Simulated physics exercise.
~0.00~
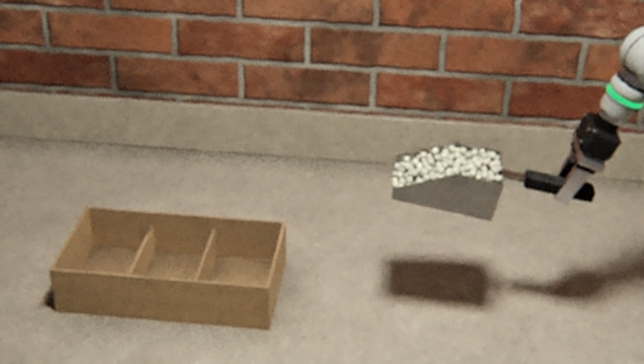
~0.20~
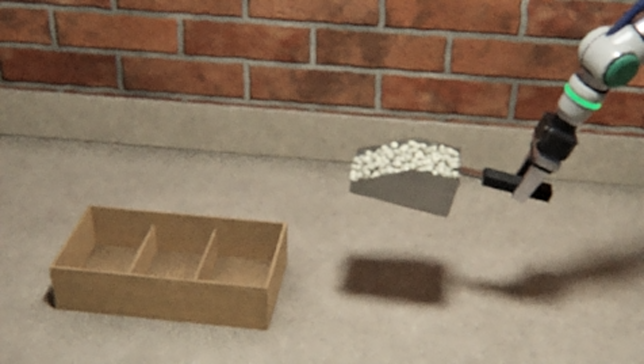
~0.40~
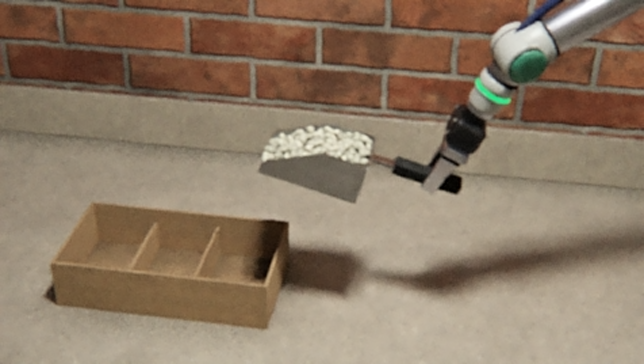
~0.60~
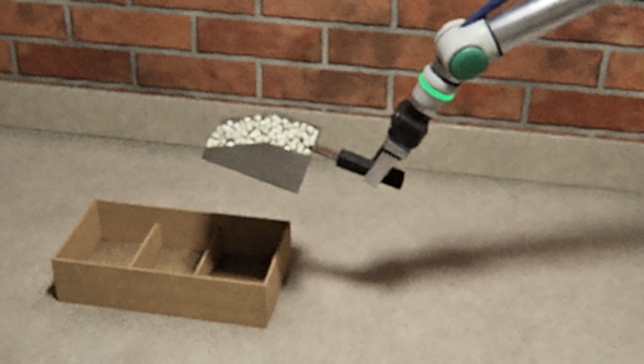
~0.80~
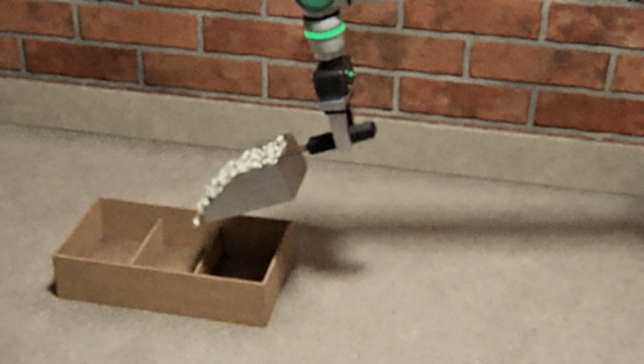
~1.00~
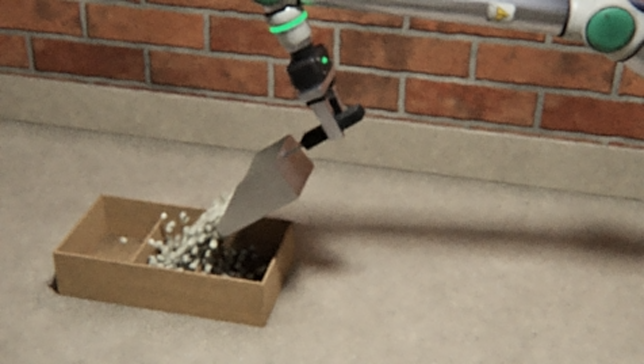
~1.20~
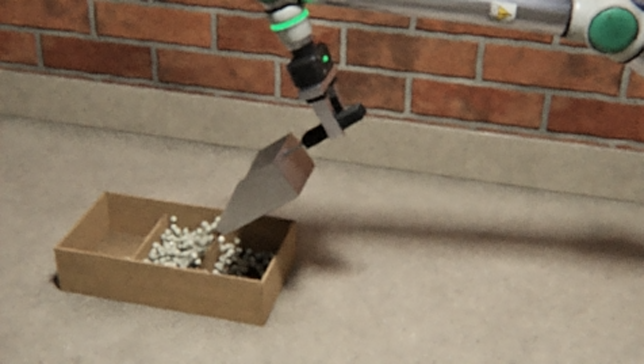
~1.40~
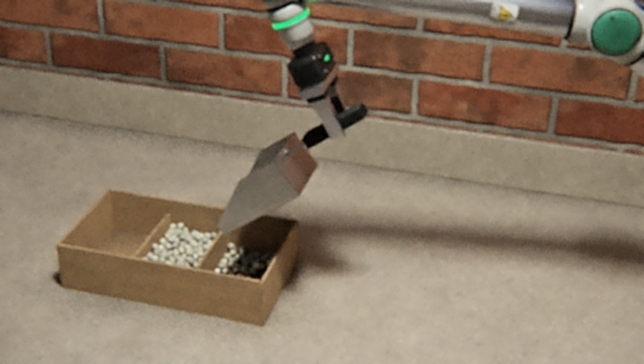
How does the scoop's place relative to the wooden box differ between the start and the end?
At the start the scoop is held well off to the right of the box. By the end it is farther left, tipped down over the right part of the box.
A robot arm moves a scoop left, pouring white beads mostly into a box's middle section.
